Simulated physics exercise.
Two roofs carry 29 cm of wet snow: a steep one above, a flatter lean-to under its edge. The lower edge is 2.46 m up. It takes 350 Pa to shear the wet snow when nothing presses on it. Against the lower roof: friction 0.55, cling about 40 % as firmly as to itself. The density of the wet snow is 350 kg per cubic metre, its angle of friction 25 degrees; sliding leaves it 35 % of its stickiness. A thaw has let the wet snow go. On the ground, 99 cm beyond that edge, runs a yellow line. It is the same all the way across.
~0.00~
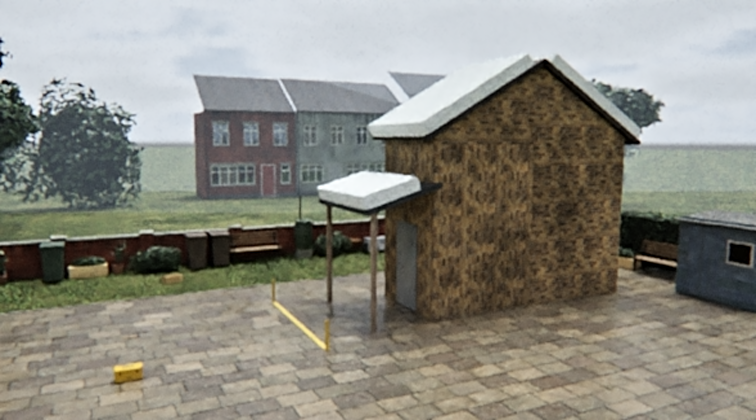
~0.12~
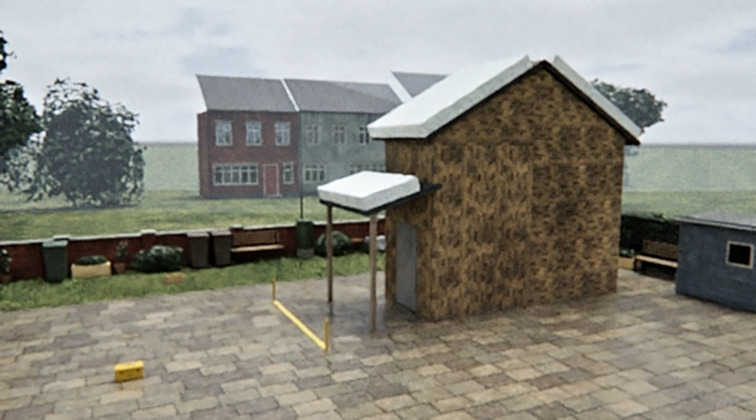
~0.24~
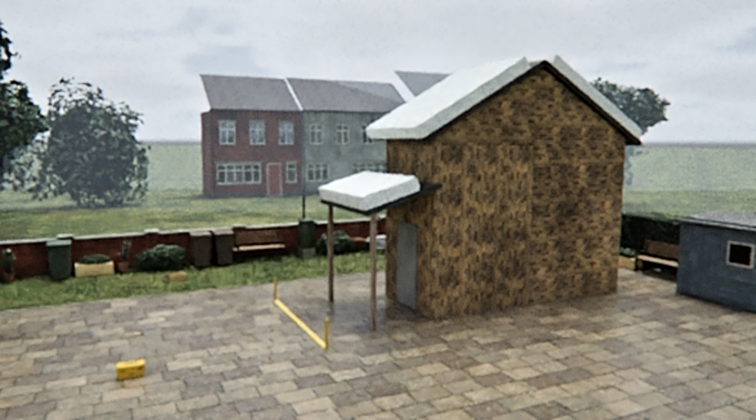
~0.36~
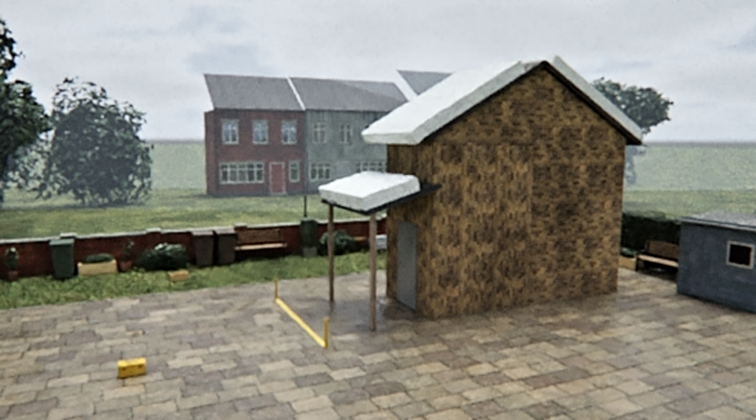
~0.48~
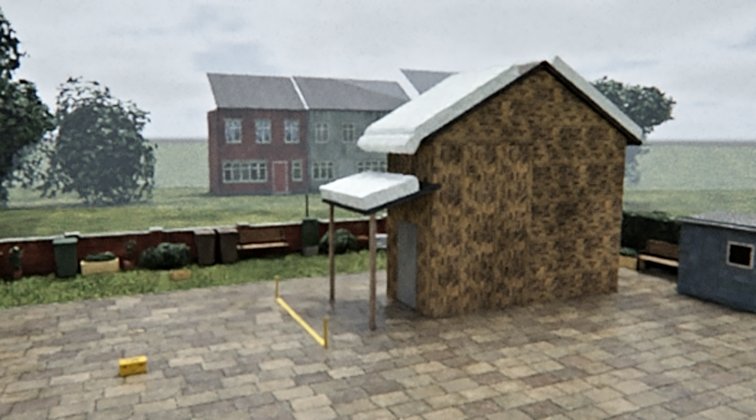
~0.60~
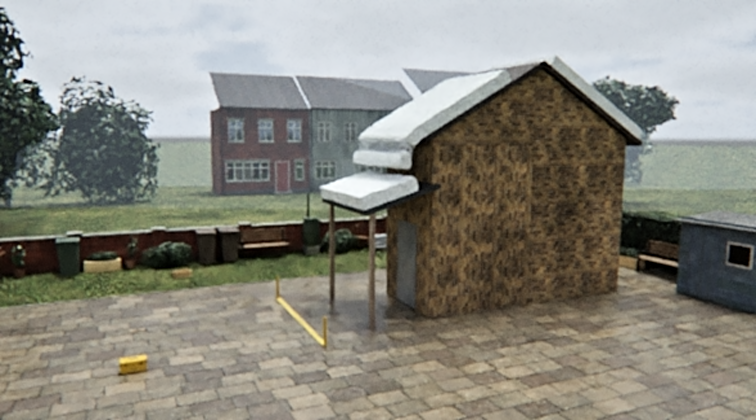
A thick slab of wet snow slid slowly down the steep roof of a patterned brown building, pushing out past its left edge and cracking just above the snow-covered lean-to.
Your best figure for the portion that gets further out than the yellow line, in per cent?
Expect roughly 66 %.
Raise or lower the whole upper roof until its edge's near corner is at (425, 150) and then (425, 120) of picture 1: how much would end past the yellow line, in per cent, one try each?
In that order: 65 %, 60 %.
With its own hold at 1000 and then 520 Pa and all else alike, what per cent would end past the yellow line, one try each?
In that order: 65 %, 65 %.
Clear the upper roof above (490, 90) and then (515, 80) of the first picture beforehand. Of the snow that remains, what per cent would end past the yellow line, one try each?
In that order: 55 %, 60 %.
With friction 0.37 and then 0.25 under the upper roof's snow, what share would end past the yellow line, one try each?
In turn about 60 %, 65 %.
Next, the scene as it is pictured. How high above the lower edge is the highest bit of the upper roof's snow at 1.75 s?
Roughly 0.7 m.
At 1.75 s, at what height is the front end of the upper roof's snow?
Roughly 0.0 m.
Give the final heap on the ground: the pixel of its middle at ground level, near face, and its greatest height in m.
Around (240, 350); it stands about 0.3 m.
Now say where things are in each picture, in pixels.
Foremost bit of the wet snow at (426, 121), in the first frame.
Foremost bit of the wet snow at (425, 122), its middle shifted 2.8 cm, in the second frame.
Foremost bit of the wet snow at (421, 138), its middle shifted 11 cm, 3 % of it past the upper edge, in one piece, in the third frame.
Foremost bit of the wet snow at (416, 132), its middle shifted 24 cm, 8 % of it past the upper edge, in one piece, in the fourth frame.
Foremost bit of the wet snow at (409, 140), its middle shifted 43 cm, 14 % of it past the upper edge, cracking, in the fifth frame.
Foremost bit of the wet snow at (401, 160), its middle shifted 68 cm, 22 % of it past the upper edge, cracking, in the sixth frame.
After 1.13 s, none is below the lower edge and 0 % is past the line.
After 1.75 s, 71 % is below the lower edge and 51 % is past the line.
After 2.38 s, 75 % is below the lower edge and 66 % is past the line.
After 3.00 s, 75 % is below the lower edge and 66 % is past the line.
After 3.20 s, 75 % is below the lower edge and 66 % is past the line.
